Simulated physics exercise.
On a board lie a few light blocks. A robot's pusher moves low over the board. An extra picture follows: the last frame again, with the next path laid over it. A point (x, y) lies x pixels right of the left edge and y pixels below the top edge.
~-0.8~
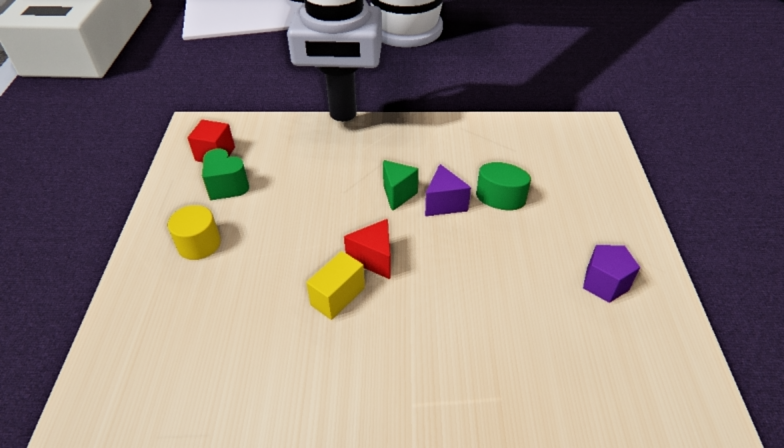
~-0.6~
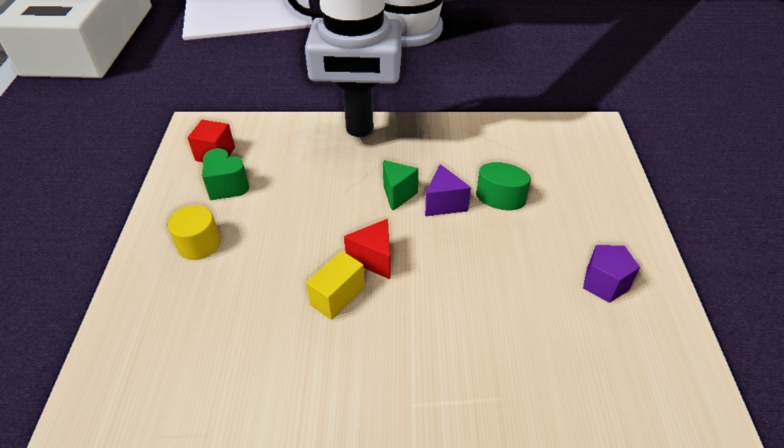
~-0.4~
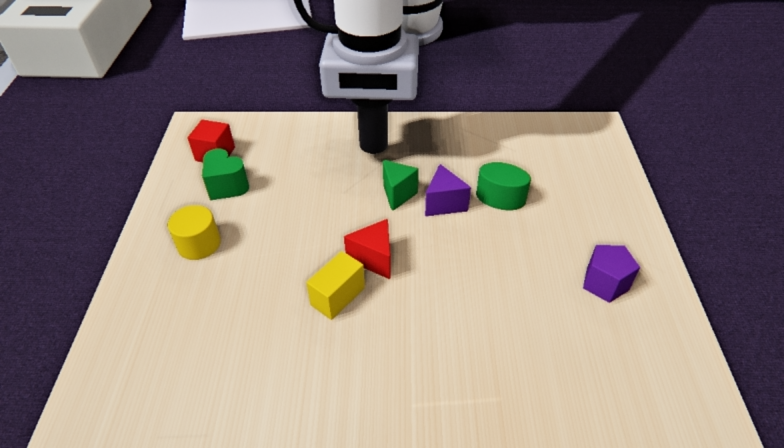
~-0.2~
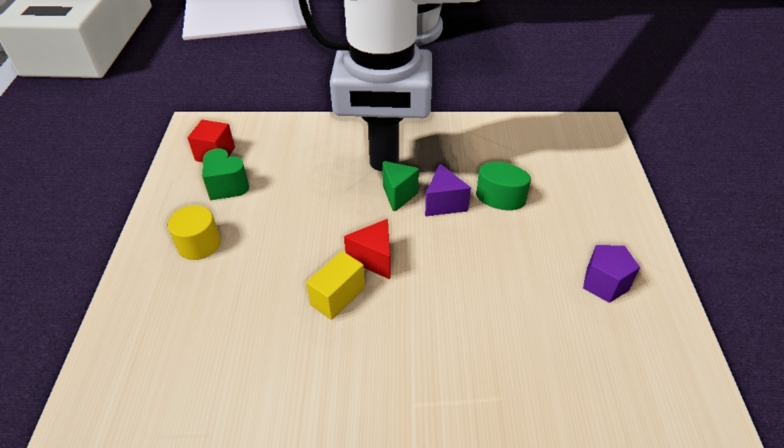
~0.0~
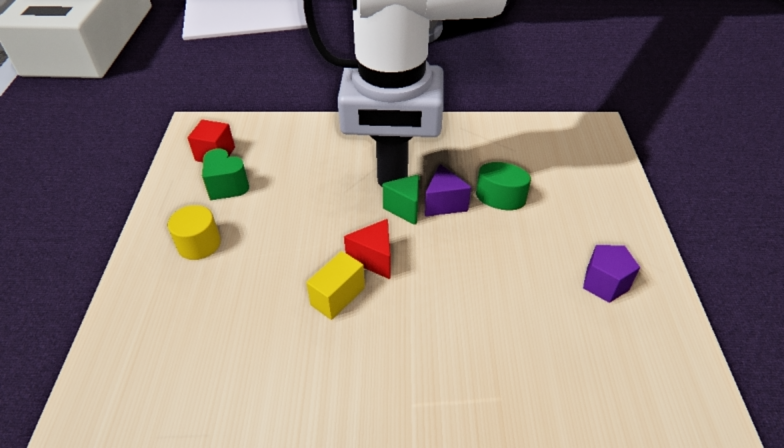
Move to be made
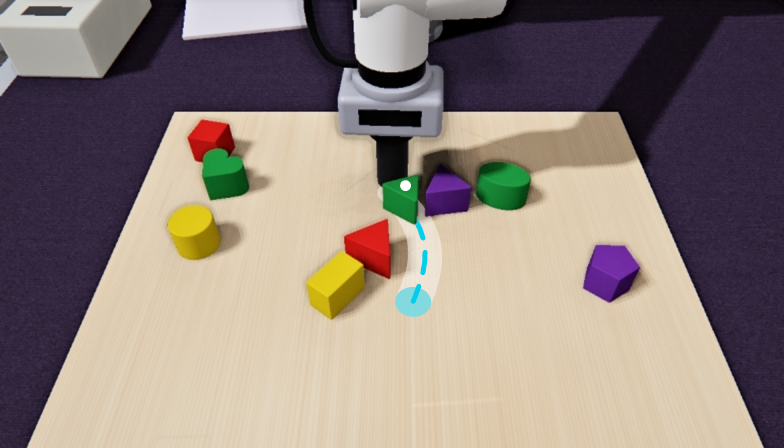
To begin with, a robot's pusher is at the far edge of a wooden board scattered with red, green, yellow and purple blocks. It moves nearer and slightly right, touching nothing, then reaches the green triangle and nudges it a little toward the red triangle, while the other blocks stay still.
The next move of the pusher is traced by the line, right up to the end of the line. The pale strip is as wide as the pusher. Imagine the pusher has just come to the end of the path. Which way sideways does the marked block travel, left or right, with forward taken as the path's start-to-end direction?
Seen from start to end, it moves left.
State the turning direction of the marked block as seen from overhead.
Viewed from overhead, the marked block winds up turned anticlockwise.
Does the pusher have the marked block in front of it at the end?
My answer is no.
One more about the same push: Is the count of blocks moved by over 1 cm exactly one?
I'd say yes.
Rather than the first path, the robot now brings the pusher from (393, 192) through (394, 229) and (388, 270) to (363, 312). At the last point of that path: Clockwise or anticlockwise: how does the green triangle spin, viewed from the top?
It goes anticlockwise.
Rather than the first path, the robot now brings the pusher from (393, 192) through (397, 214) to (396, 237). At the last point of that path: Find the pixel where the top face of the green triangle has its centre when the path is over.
I predict (424, 223).
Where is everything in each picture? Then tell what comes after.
The first frame shows tip of the pusher (343, 114), middles of tops, red triangle (373, 236), green triangle (398, 171), purple triangle (446, 180).
The second frame shows pusher (360, 129), nothing pushed.
The third frame shows pusher (374, 145), nothing pushed.
The fourth frame shows pusher (384, 162), nothing pushed.
The fifth frame shows pusher (393, 180), red triangle (373, 236), green triangle (406, 186), purple triangle (446, 180).
The line goes from (393, 192) through (417, 222) and (425, 260) to (413, 302); the dot is on the green triangle.
The first path, step by step. One third of the way, pusher (417, 210); green triangle (432, 218); purple triangle (450, 183), turned 25° anticlockwise.
Two thirds of the way, pusher (426, 248); green triangle (448, 255), turned 30° anticlockwise; purple triangle (450, 183), turned 25° anticlockwise.
At the end, pusher (414, 290); red triangle unmoved; green triangle (453, 268), turned 50° anticlockwise; purple triangle (450, 183), turned 25° anticlockwise.
